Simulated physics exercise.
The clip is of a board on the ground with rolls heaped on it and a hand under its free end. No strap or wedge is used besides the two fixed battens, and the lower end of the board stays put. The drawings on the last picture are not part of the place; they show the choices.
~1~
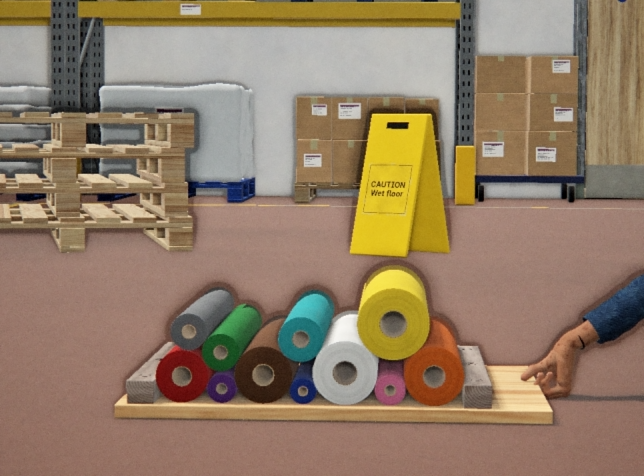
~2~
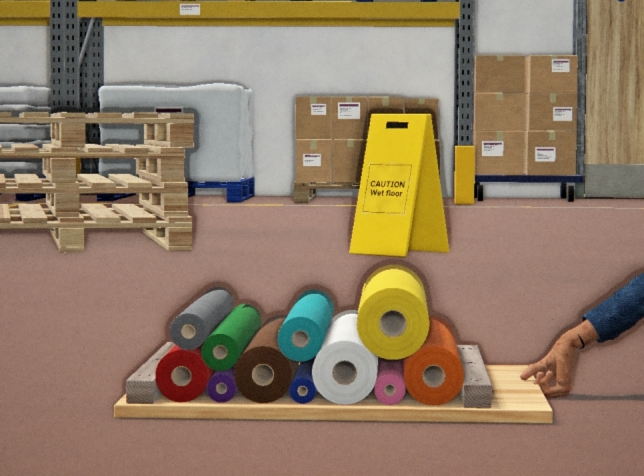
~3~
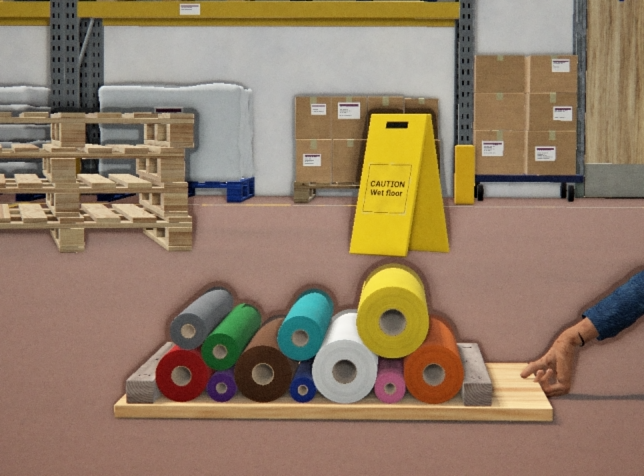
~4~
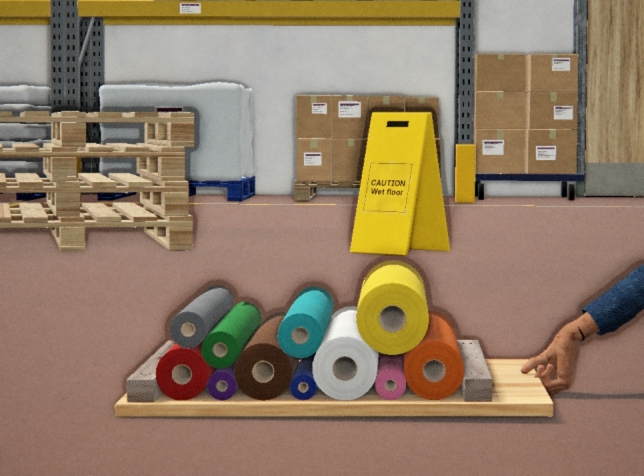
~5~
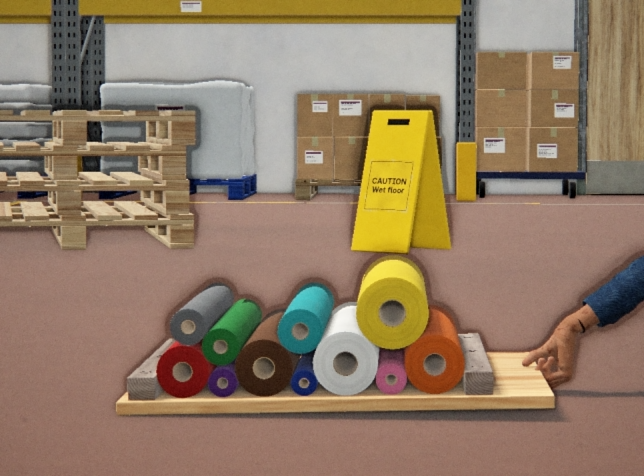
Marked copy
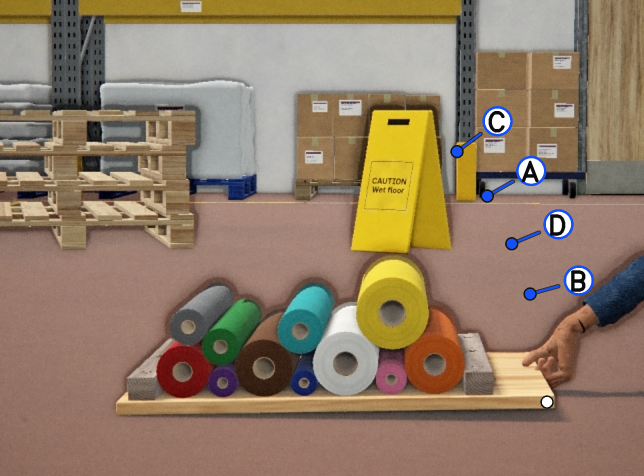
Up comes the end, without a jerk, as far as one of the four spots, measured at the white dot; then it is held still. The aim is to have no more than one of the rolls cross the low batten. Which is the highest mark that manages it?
Raise it to C.
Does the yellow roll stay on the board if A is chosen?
Yes.
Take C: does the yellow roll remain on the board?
Yes.
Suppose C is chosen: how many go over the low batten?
The count is one.
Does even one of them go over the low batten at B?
Yes, at B.
On the copy, A at (487, 196); B at (530, 294); C at (457, 152); D at (512, 244); the white dot at (547, 402).
On C. First, board at 20°.
Then, board at 37°.
Finally, board at 37°, one over the low batten (grey).
By contrast, A one over the low batten (grey); B one over the low batten (grey); D one over the low batten (grey).
